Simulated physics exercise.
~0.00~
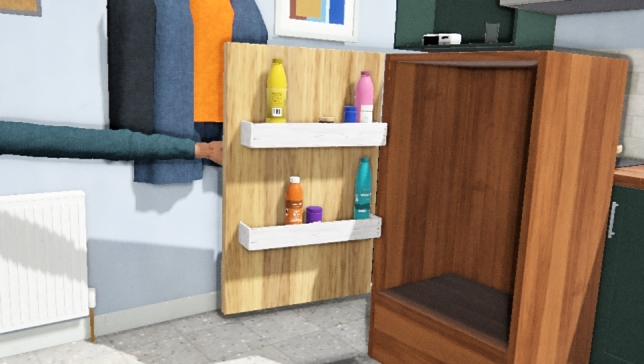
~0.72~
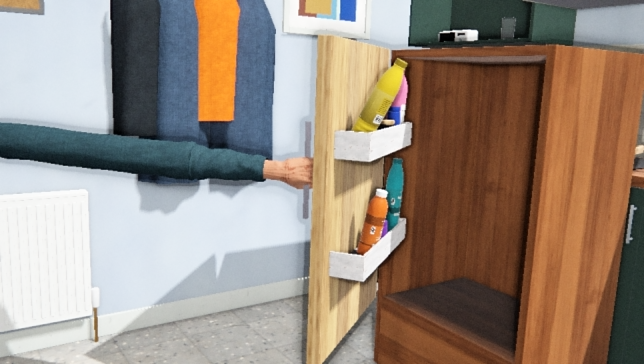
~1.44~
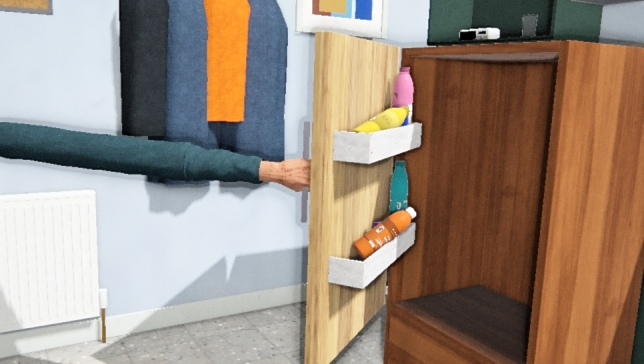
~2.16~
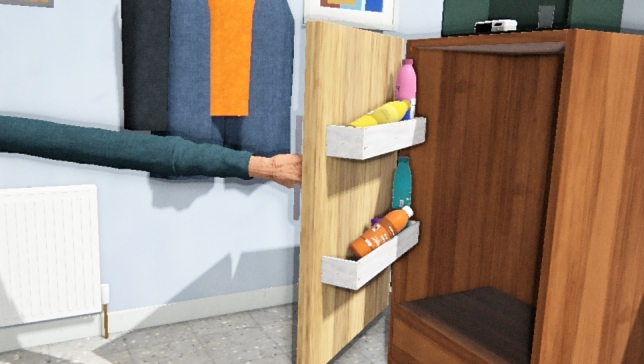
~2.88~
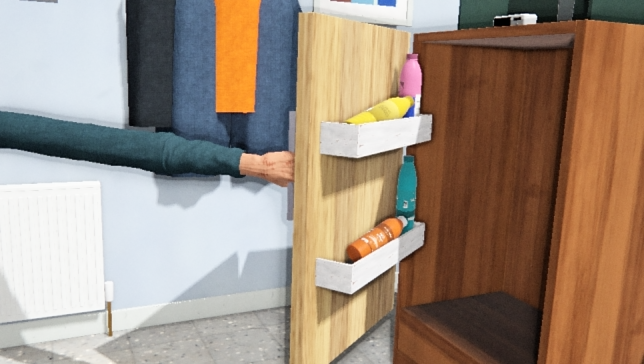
Racked cupboard door swinging partly closed in a hand and stopping, the yellow and orange bottles toppling onto their sides, others upright.
